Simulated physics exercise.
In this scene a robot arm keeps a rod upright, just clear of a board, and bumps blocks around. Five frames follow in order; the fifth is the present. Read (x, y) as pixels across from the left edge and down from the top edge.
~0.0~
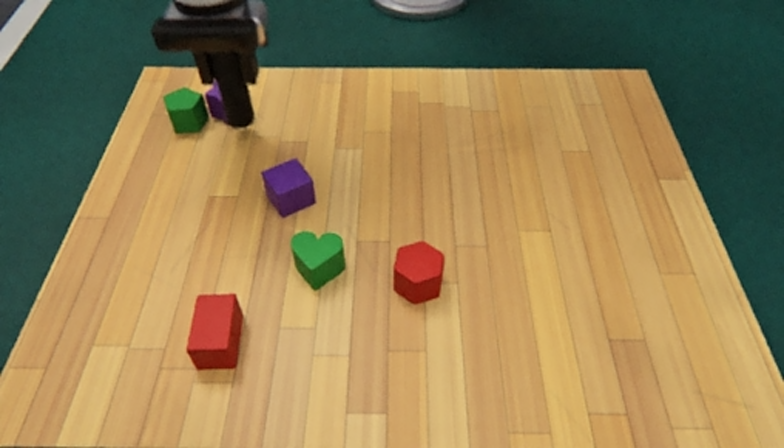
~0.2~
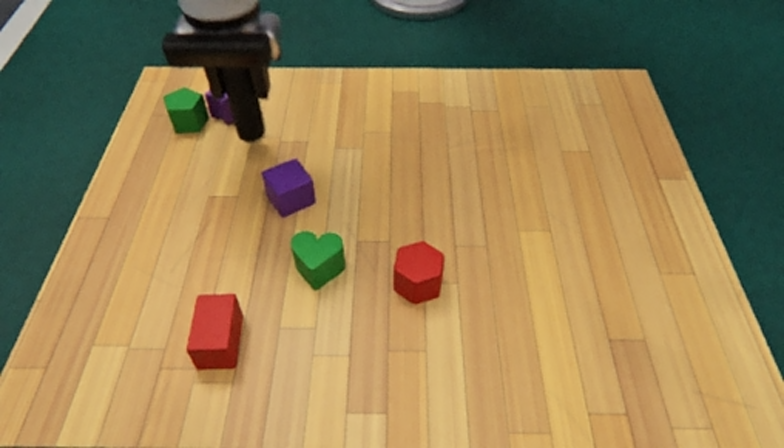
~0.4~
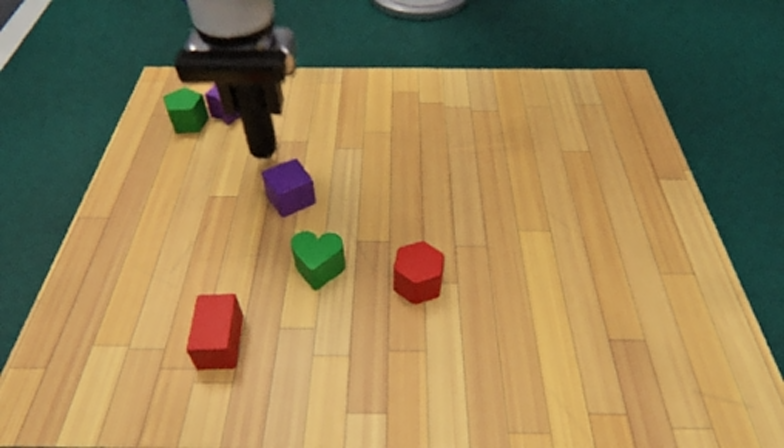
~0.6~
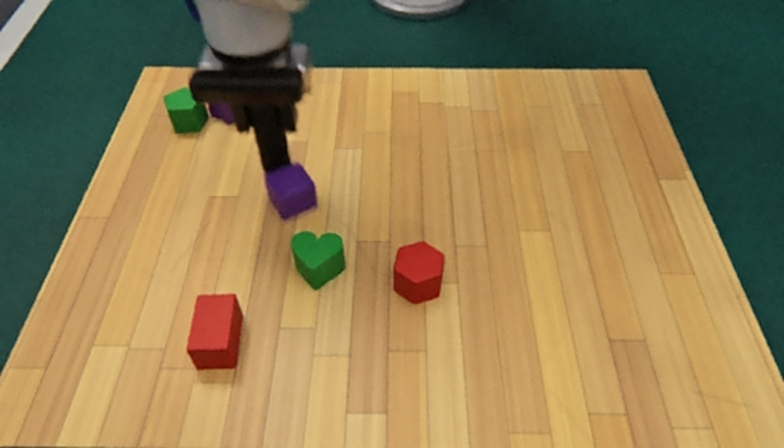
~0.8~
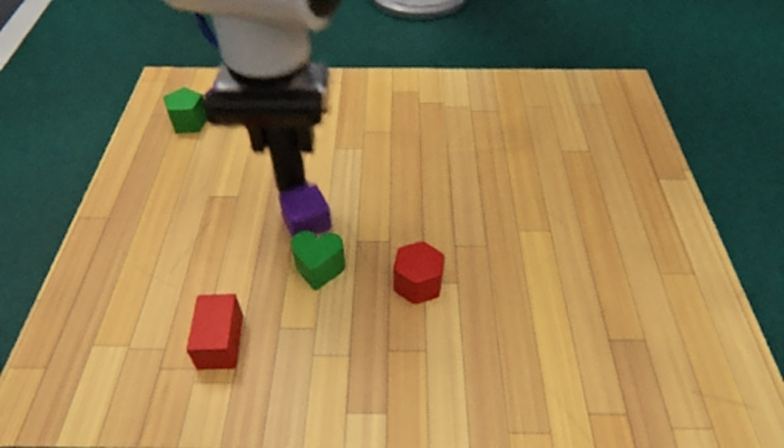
A light wooden board on a dark green surface is seen from above at an angle by a still camera. A green pentagonal block and a partly hidden purple block sit at the upper left, another purple block and a green heart nearer the middle, a red hexagon to their right, and a red block lower left. A dark rod on a robot arm moves down and slightly right, then pushes the nearer purple block a short way toward the heart.
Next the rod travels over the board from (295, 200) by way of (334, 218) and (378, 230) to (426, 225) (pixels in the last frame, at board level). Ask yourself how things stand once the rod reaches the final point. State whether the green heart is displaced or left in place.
By the last moment, the green heart will have left its place.
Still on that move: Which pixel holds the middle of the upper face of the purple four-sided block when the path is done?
It will end up at (327, 227).
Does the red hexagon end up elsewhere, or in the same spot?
That block stays in place.
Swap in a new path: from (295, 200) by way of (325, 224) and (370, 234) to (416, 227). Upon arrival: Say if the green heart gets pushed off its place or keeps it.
At the end, its place is different.
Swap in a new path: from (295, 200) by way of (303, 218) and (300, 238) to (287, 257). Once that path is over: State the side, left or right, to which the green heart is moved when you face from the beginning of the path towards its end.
Facing the way the path runs, start to end, you'll find the green heart has shifted left.
The first path, step by step. One third of the way, rod (333, 206); purple four-sided block (323, 222), turned 40° clockwise; green heart (316, 254).
Two thirds of the way, rod (378, 218); purple four-sided block (327, 227), turned 45° clockwise; green heart (314, 258), turned 15° clockwise.
At the end, rod (427, 213); purple four-sided block (327, 227), turned 45° clockwise; green heart (314, 258), turned 15° clockwise; red hexagon still.
